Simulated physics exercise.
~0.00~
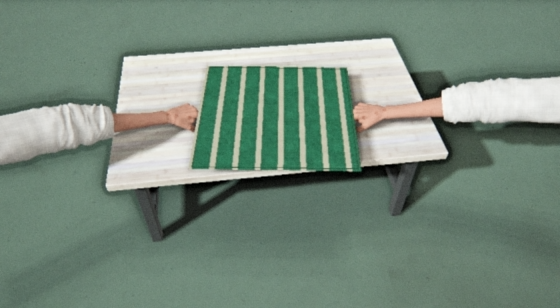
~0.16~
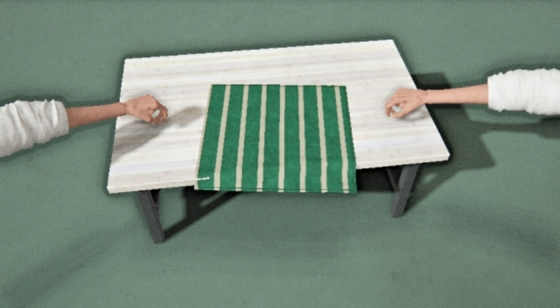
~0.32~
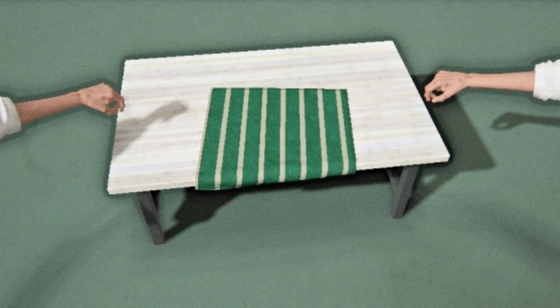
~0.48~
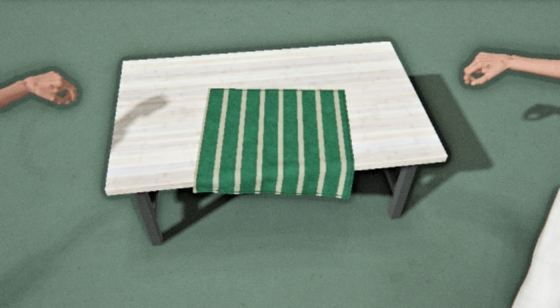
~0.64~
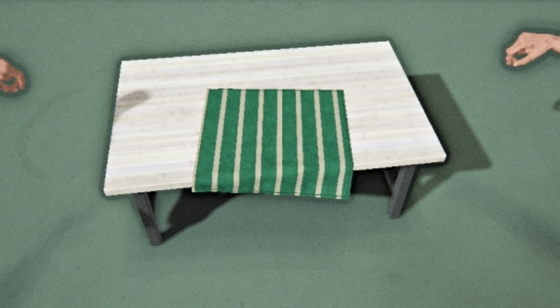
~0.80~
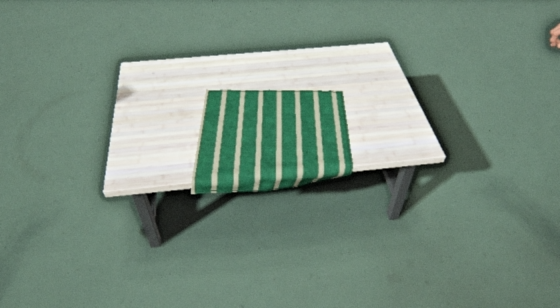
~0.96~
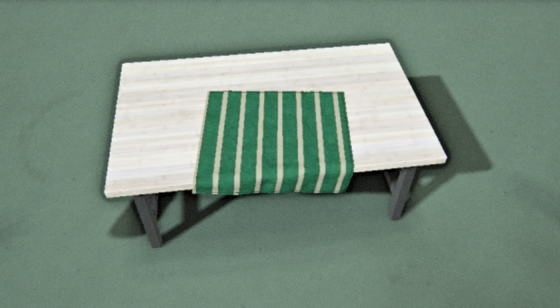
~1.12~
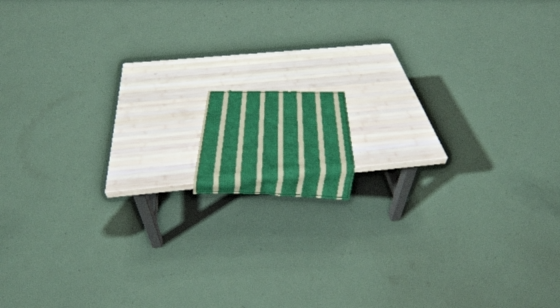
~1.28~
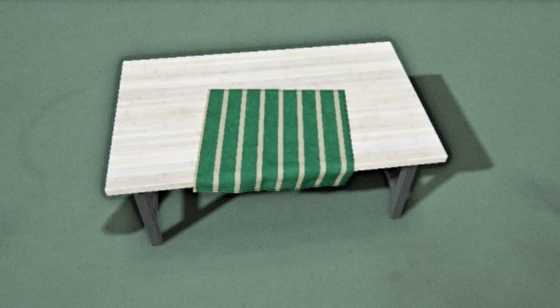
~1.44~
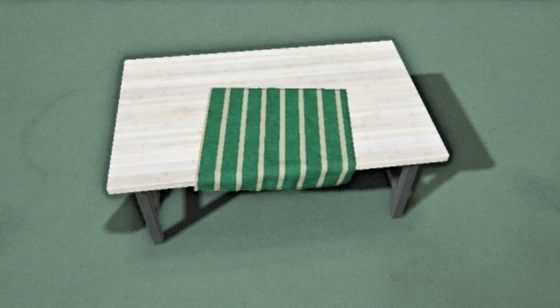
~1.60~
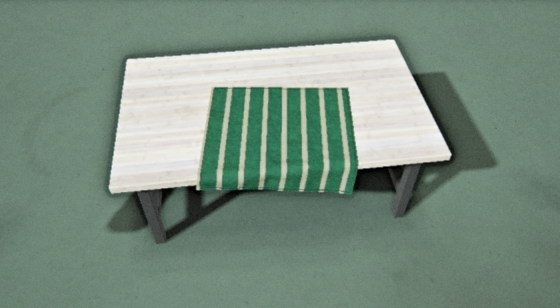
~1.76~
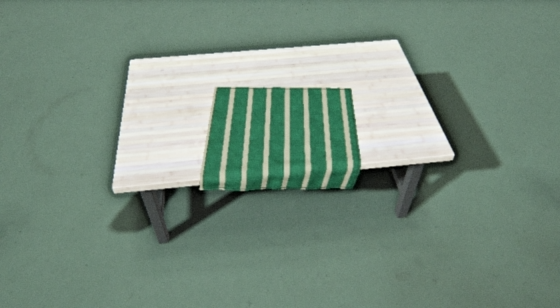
On a pale lab table, two hands releasing a green striped scarf, then withdrawing left and right as it stays draped over the front edge.
